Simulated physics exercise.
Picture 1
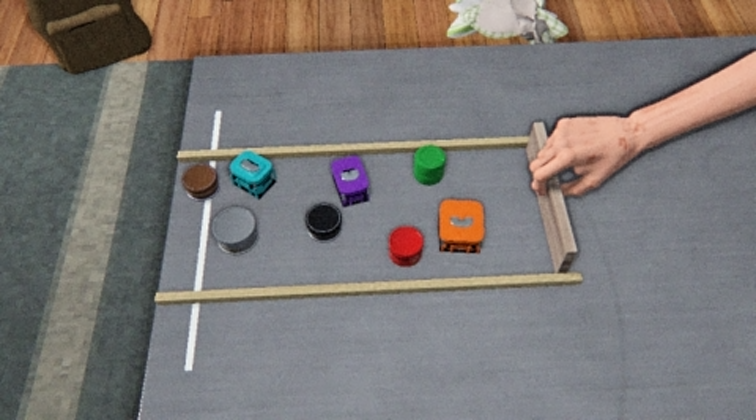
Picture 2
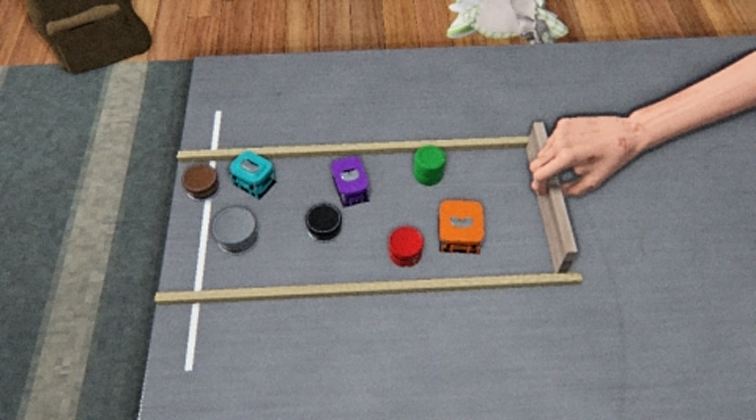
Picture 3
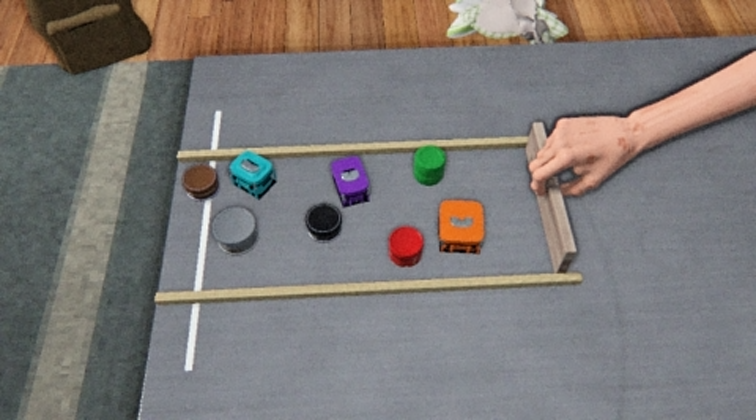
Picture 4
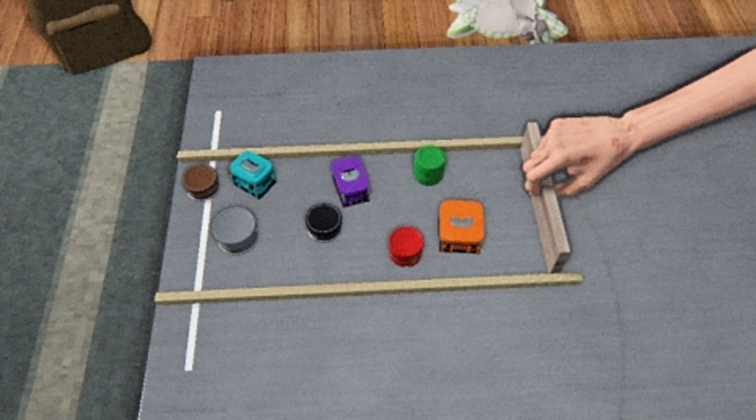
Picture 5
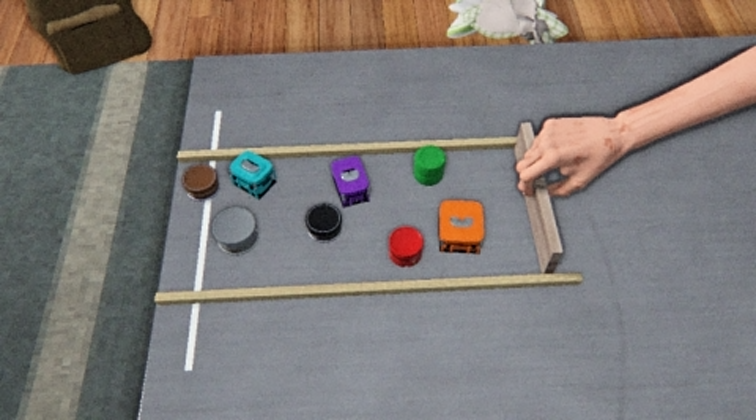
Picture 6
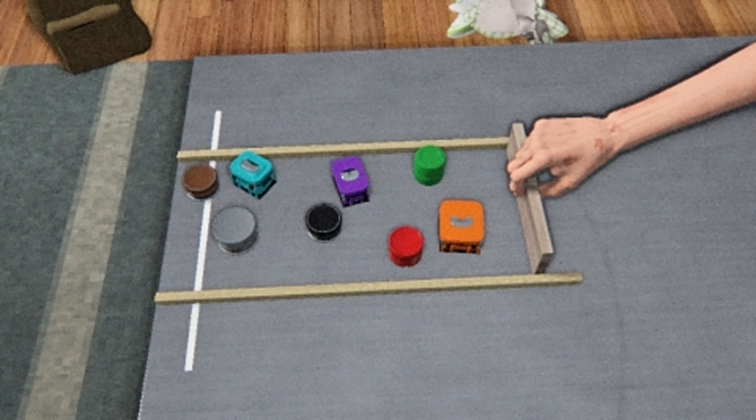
The video shows a hand holding a wooden board upright between two rails on a grey surface, then sliding it slightly left toward scattered small coloured pots and cases, which stay still near a white line of tape.
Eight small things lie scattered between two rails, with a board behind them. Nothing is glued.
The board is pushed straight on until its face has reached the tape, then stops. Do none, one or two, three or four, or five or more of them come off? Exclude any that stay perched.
Five or more of them come off.
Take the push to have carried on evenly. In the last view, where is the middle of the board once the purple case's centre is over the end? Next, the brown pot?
Approx. (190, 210) / approx. (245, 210) for the other.
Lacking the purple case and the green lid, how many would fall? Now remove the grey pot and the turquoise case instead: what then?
The first count is 4 and the second is 3.
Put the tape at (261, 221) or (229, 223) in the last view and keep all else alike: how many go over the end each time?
0, then 2.
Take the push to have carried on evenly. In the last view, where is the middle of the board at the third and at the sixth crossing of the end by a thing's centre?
At (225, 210) for the third, at (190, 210) for the sixth.
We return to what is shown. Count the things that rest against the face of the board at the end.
Counting them up gives 3.
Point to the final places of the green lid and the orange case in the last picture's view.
Near (192, 178) and (180, 242).
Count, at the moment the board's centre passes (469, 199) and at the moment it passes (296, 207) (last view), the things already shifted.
The first number is 1, the next one 7.
A little later, none off yet; brown pot at rest near (201, 183); grey pot at rest near (236, 232); turquoise case at rest near (253, 174).
When it is over, the number that fall off is five or more; down, red tub, black pot, turquoise case, grey pot and brown pot.
